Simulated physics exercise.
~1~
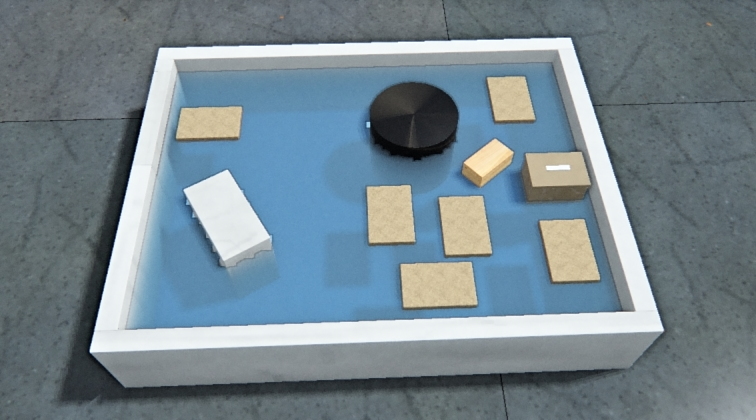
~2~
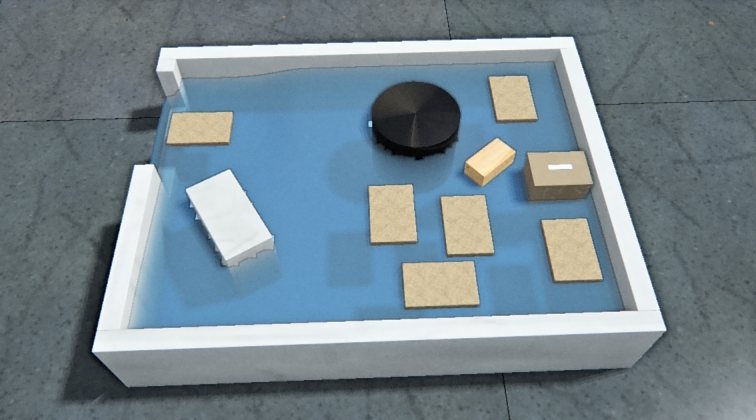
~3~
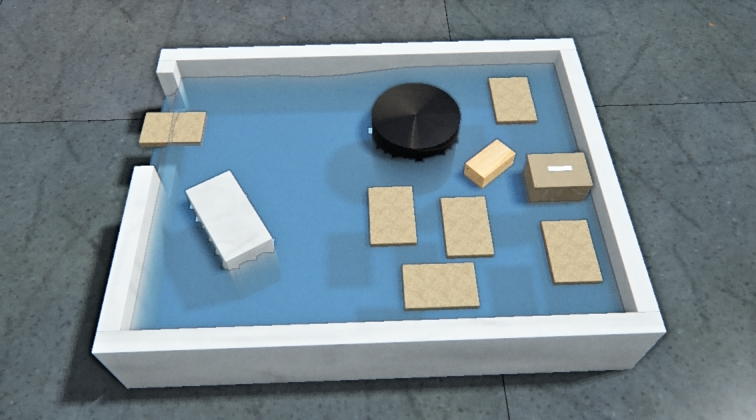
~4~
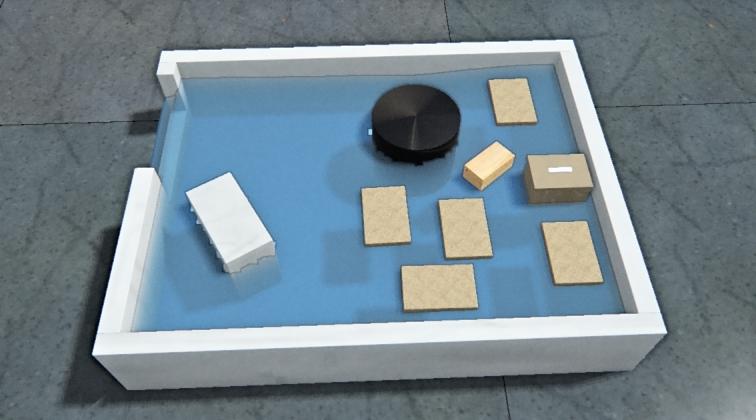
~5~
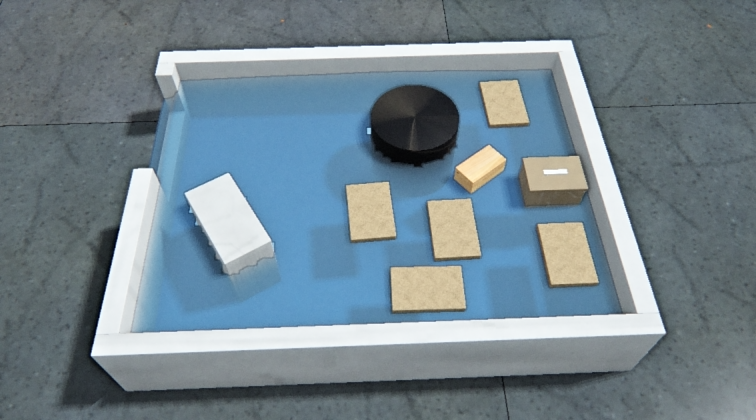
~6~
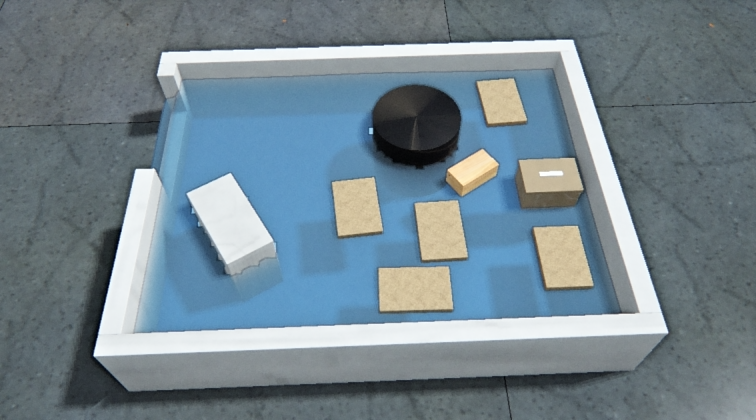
A gap opens in the pool's left wall, one float slips out, and others drift left.
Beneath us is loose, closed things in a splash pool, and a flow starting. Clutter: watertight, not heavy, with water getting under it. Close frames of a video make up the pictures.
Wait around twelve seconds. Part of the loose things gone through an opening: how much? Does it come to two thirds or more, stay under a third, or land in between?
From what I can see, the part that leaves comes to short of one third.
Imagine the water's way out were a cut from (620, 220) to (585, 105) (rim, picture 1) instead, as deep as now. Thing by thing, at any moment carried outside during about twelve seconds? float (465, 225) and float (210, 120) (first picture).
Taking them in order, escaped and retained.
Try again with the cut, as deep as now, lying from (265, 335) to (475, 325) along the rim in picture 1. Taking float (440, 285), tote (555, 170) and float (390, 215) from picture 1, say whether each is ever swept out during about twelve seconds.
In order: Escapes, remains, escapes.
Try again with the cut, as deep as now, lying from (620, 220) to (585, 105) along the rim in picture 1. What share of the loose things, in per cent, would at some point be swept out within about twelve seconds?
Share reached: 90 %.
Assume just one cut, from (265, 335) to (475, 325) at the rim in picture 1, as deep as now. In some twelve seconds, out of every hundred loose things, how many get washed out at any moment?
It comes to about 40 per cent.
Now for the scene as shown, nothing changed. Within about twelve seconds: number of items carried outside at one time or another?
By my count, 2.
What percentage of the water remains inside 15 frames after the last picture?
Estimate: Roughly 66 %.
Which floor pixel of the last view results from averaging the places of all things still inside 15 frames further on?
Close to pixel (417, 223).
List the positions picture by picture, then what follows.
The first frame shows a float at (390, 213) floats; a float at (465, 224) floats; 0 of 8 have shifted.
The second frame shows a float at (392, 213), afloat; a float at (467, 224) floats; 1 of 8 have shifted.
The third frame shows a float at (392, 214), afloat; a float at (467, 225), afloat; 1 of 8 have shifted.
The fourth frame shows a float at (385, 214), afloat, close to its start; a float at (465, 227), afloat; 2 of 8 have shifted.
The fifth frame shows a float at (370, 210), afloat, close to its start; a float at (453, 227) floats, close to its start; 5 of 8 have shifted.
The sixth frame shows a float at (357, 206) floats, close to its start; a float at (440, 229), afloat, close to its start; 6 of 8 have shifted.
A moment on, 1 of 8 are out; 7 afloat.
Next, 1 of 8 are out; 7 afloat.
Later, 1 of 8 are out; 7 afloat.
In the end, 2 of 8 are out; 6 afloat.
